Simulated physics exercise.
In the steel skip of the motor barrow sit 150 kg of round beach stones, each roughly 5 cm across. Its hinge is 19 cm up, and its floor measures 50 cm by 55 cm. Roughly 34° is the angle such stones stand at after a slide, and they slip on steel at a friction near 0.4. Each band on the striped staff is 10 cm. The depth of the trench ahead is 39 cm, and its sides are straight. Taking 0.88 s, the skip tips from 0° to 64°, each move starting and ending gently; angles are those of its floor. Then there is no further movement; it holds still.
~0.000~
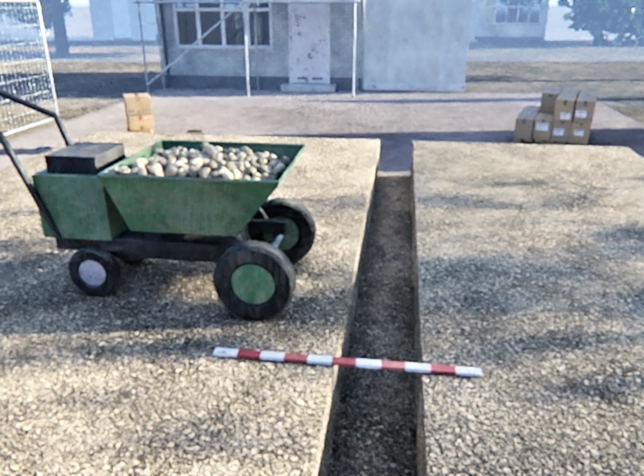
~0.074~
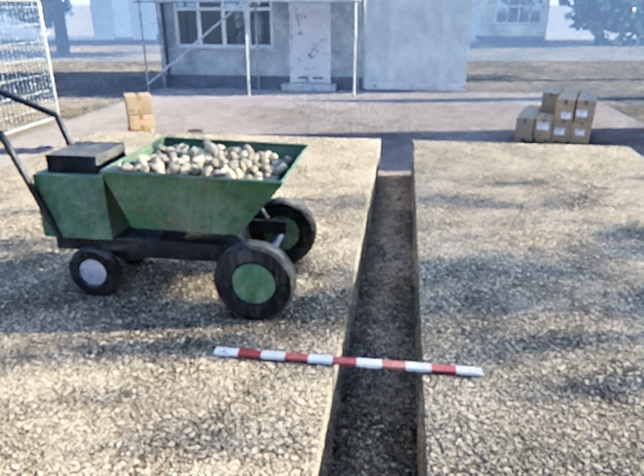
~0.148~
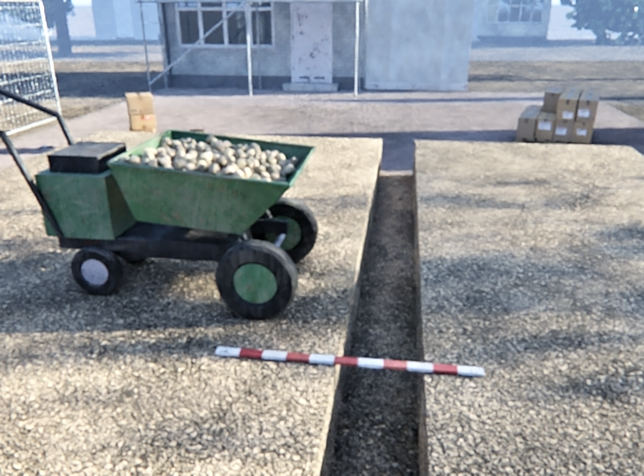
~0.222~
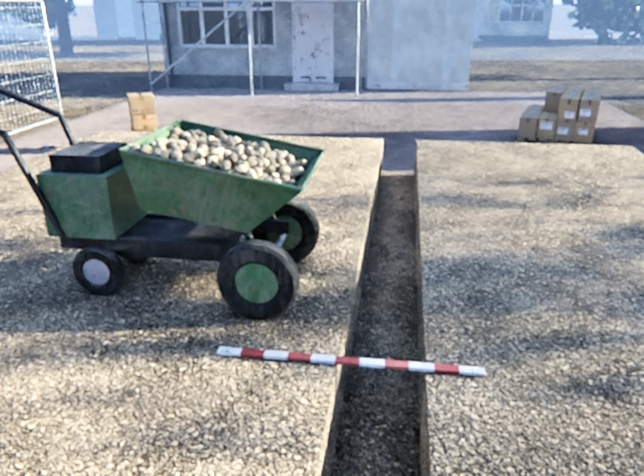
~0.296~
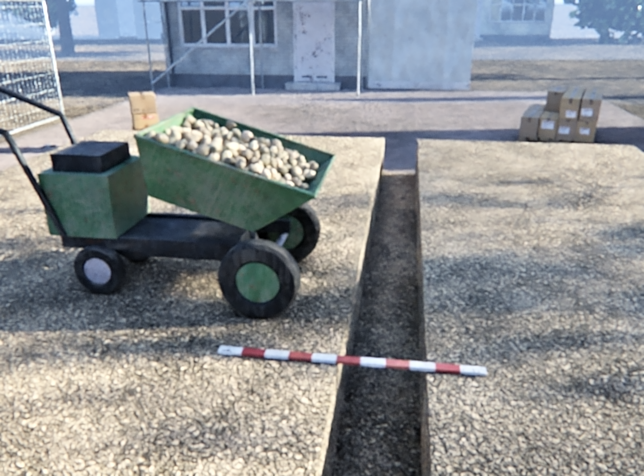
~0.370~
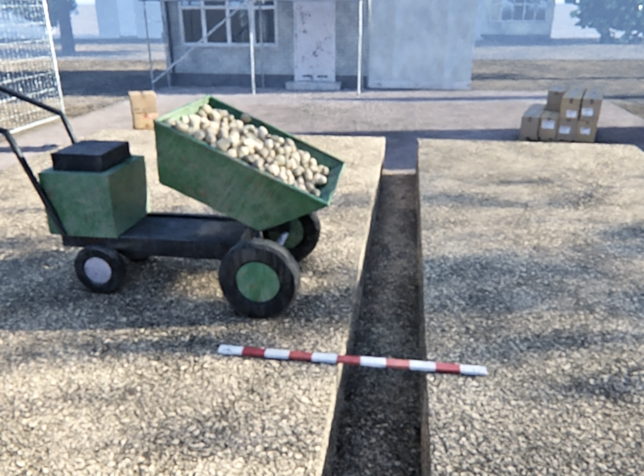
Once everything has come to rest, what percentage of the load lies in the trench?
62 %.
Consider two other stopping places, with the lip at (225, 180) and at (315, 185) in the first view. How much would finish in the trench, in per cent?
First place roughly 95%, second roughly 30%.
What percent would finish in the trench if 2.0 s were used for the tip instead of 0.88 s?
Roughly 80 per cent.
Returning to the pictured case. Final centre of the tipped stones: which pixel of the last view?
Roughly at (410, 338).
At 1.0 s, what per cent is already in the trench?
Approx. 25 % of the load.
After 0.7 s the floor is at 54°; 100 % in the skip; the foremost stones are at (358, 224).
After 1.0 s the floor is at 64°; 70 % in the skip, 23 % in the trench, 6 % past the trench; the foremost stones are at (445, 283).
After 1.3 s the floor is at 64°; 28 % in the skip, 34 % in the trench, 38 % past the trench; the foremost stones are at (582, 312).
After 3.3 s the floor is at 64°; 0 % in the skip, 62 % in the trench, 38 % past the trench; the foremost stones are past the picture's edge.
